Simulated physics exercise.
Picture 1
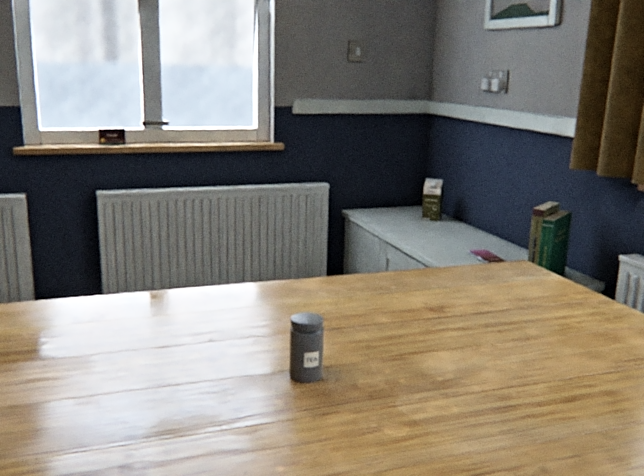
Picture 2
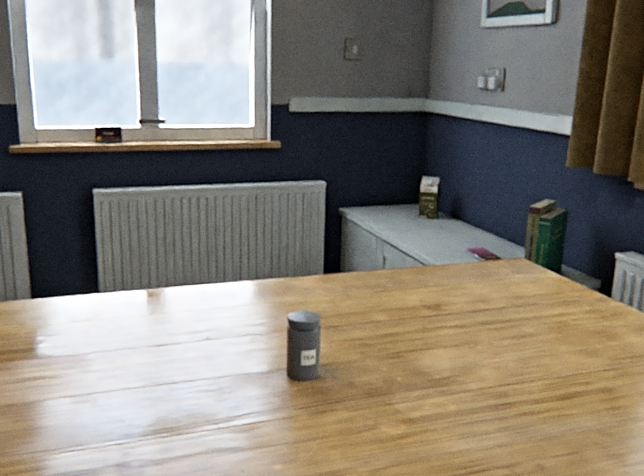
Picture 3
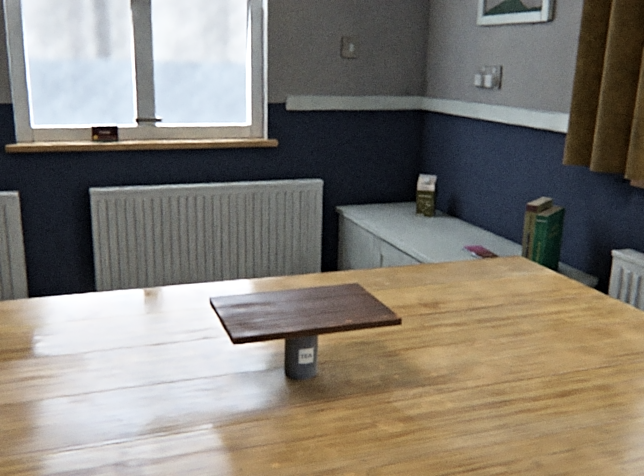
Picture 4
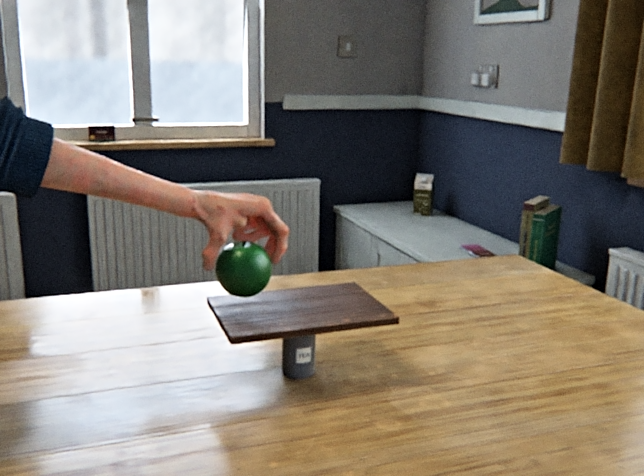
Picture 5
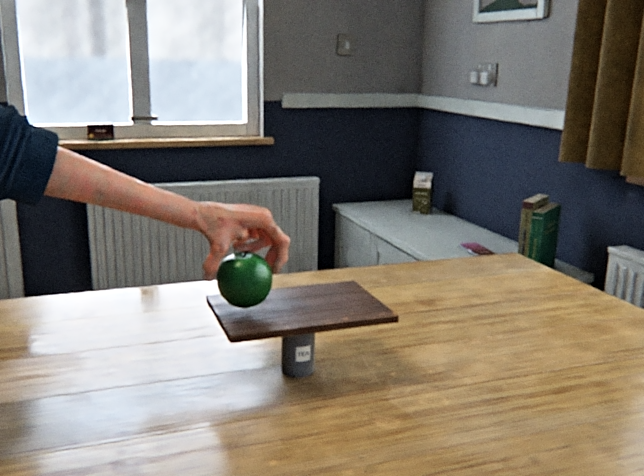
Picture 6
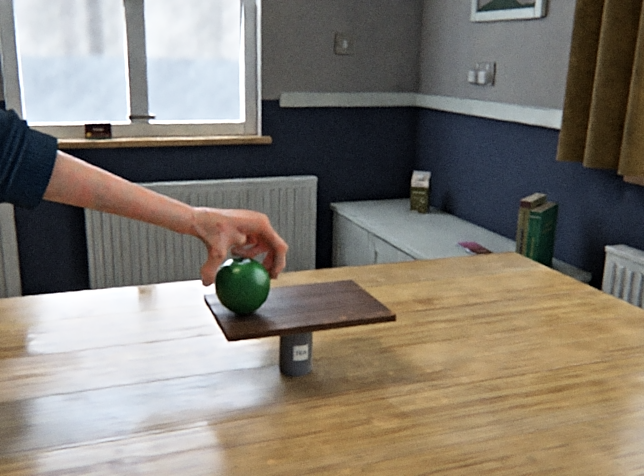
A hand lowering a green apple onto the left end of a brown board that has appeared atop a small grey canister.
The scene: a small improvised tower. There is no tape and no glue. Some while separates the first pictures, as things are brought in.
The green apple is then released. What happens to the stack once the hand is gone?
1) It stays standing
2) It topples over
2, it topples over.
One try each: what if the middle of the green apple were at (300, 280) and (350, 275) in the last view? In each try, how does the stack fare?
Trial 1 - stable; trial 2 - collapsed.
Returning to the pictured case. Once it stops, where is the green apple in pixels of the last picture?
The object finishes somewhere near (166, 367).
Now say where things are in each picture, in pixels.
In the first picture, the last thing is not in view yet.
In the second picture, the last thing is not in view yet.
In the third picture, the last thing is not in view yet; brown board (302, 311).
The fourth picture shows still above its spot; green apple (244, 269); brown board (300, 310).
The fifth picture shows still above its spot; green apple (245, 280); brown board (299, 309).
The sixth picture shows set down, still held; green apple (242, 285); brown board (297, 308).
Then, 0.50 s past the last view, green apple now fallen; brown board rocked 41° from its first pose; grey shaker displaced a little.
Then, 0.60 s past the last view, brown board now fallen; grey shaker displaced about its own width.
Finally, fallen, green apple and brown board; moved from the start, grey shaker. Final places as the last picture's camera would see them, green apple near (166, 367). The stack comes apart.
